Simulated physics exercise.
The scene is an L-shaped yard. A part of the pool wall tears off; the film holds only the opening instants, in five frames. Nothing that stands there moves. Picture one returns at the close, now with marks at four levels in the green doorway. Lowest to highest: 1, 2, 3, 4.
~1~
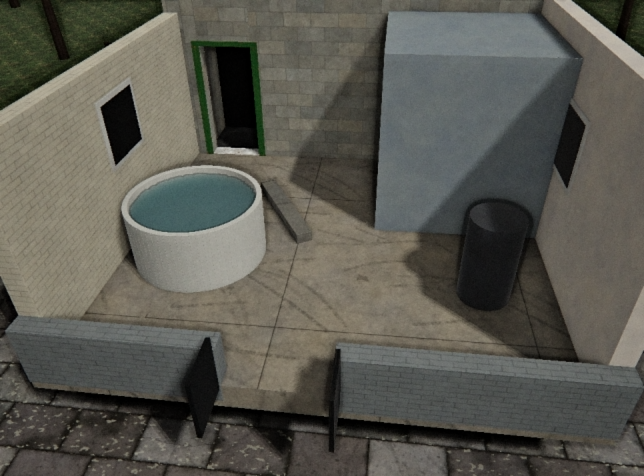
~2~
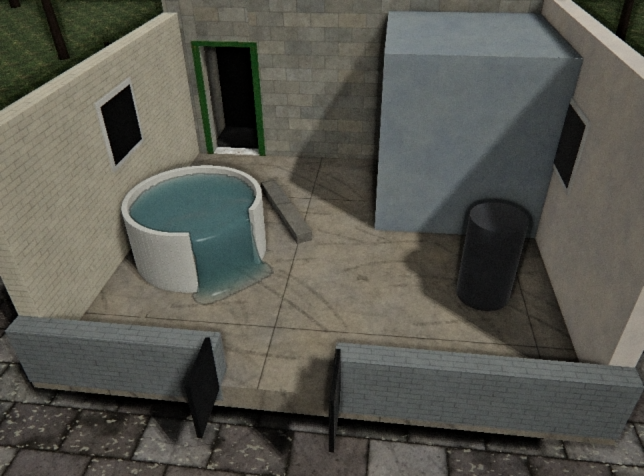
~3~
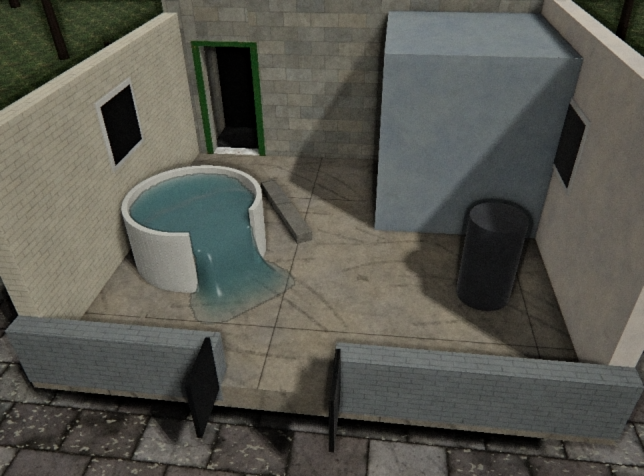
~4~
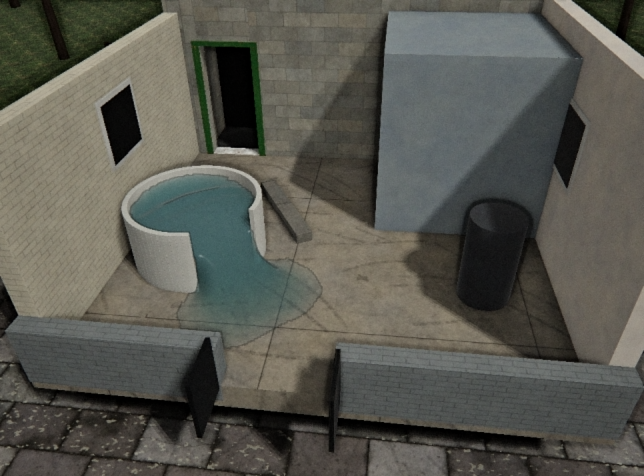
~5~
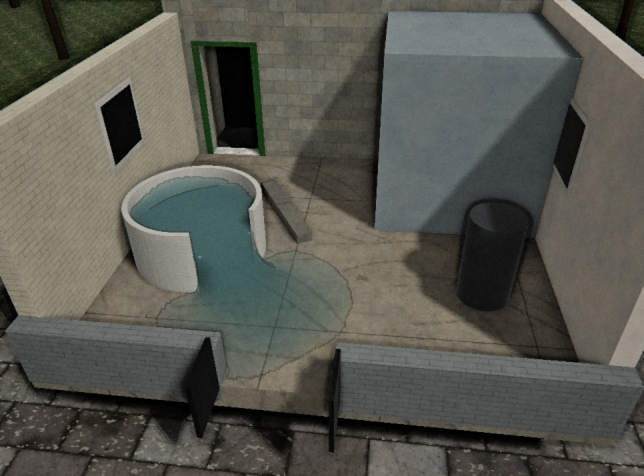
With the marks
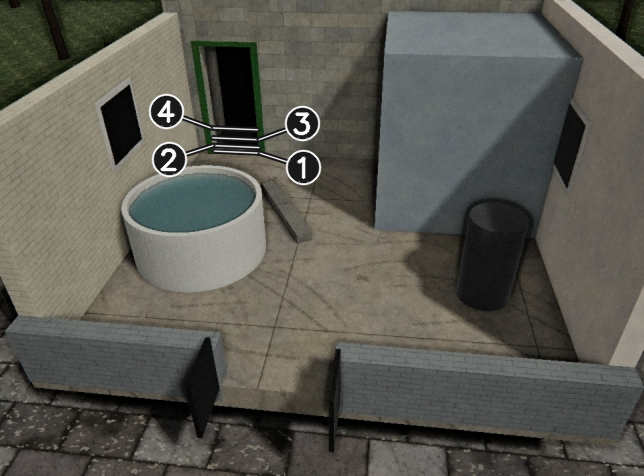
We see a walled yard with a round white pool, a green-framed doorway, a dark barrel and an open gate. A gap appears in the pool's front, and water pours out, spreading across the paved ground toward the viewer.
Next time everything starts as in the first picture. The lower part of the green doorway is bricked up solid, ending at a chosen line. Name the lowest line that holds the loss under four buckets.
The limit is 1.
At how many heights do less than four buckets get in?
All of them.
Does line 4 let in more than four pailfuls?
No.
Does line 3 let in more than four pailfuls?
No, not at all.
In white, 1 at (236, 152); 2 at (236, 146); 3 at (235, 138); 4 at (234, 128); from the bottom up 1, 2, 3, 4.
With 1, nothing gets over.
With 2, nothing gets over.
With 3, nothing gets over.
With 4, nothing gets over.
